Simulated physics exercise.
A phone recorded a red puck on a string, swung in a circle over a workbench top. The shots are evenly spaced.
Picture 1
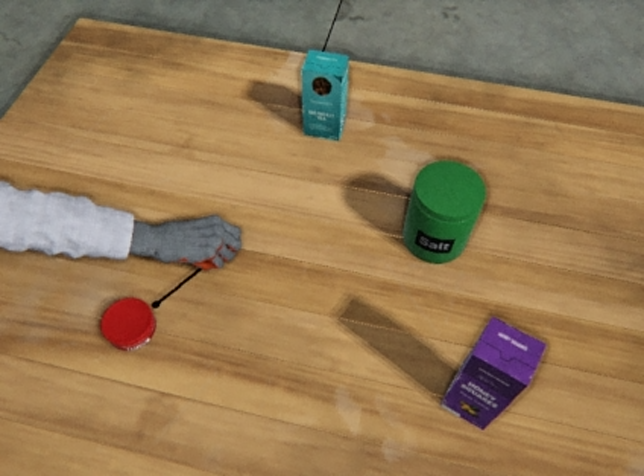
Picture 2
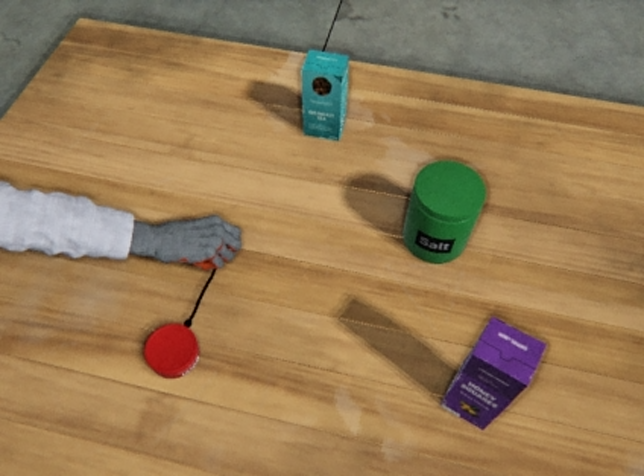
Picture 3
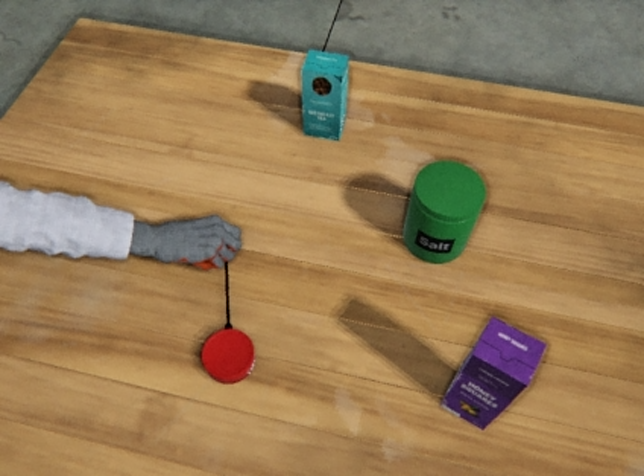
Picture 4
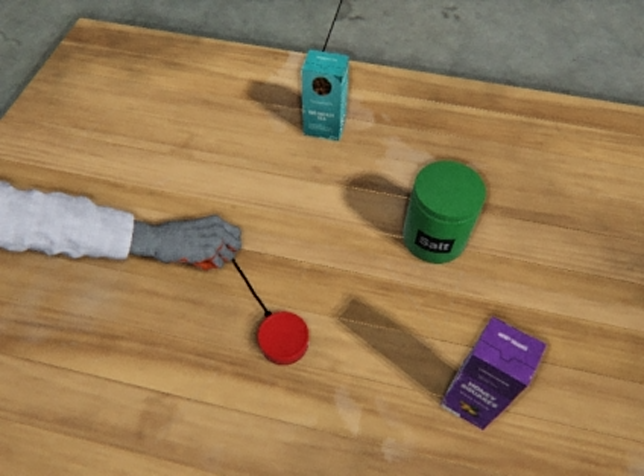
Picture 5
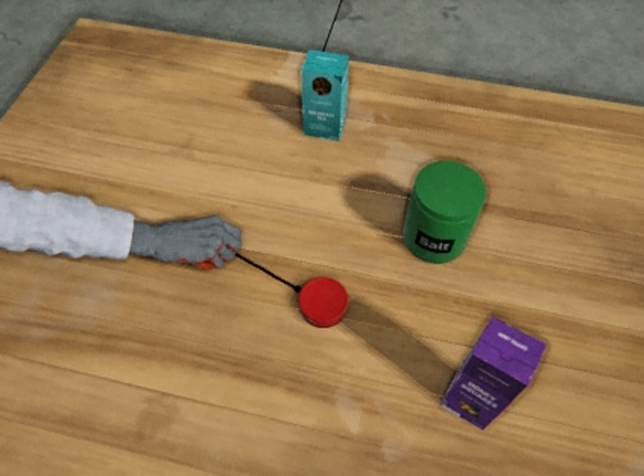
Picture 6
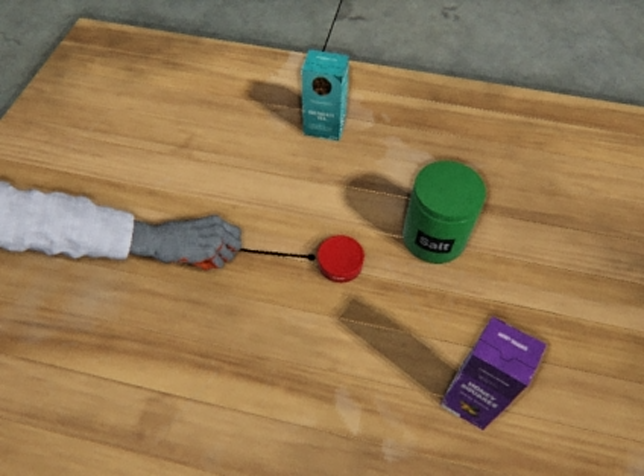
On a wooden workbench top, a gloved hand stayed put while a red puck on a string swung anticlockwise around it, from the lower left, past below, to the right, near a green salt canister.
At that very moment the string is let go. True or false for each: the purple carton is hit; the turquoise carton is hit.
Purple carton is hit: False; turquoise carton is hit: True.
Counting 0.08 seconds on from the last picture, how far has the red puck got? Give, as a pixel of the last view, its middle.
By then it is at (336, 181).
Then, 0.08 s later than the last view, puck near (336, 181).
Then, 0.20 s later than the last view, puck near (331, 127); turquoise carton pushed aside.
Finally, puck near (332, 119); turquoise carton knocked over. The purple carton escapes it and the turquoise carton is struck.
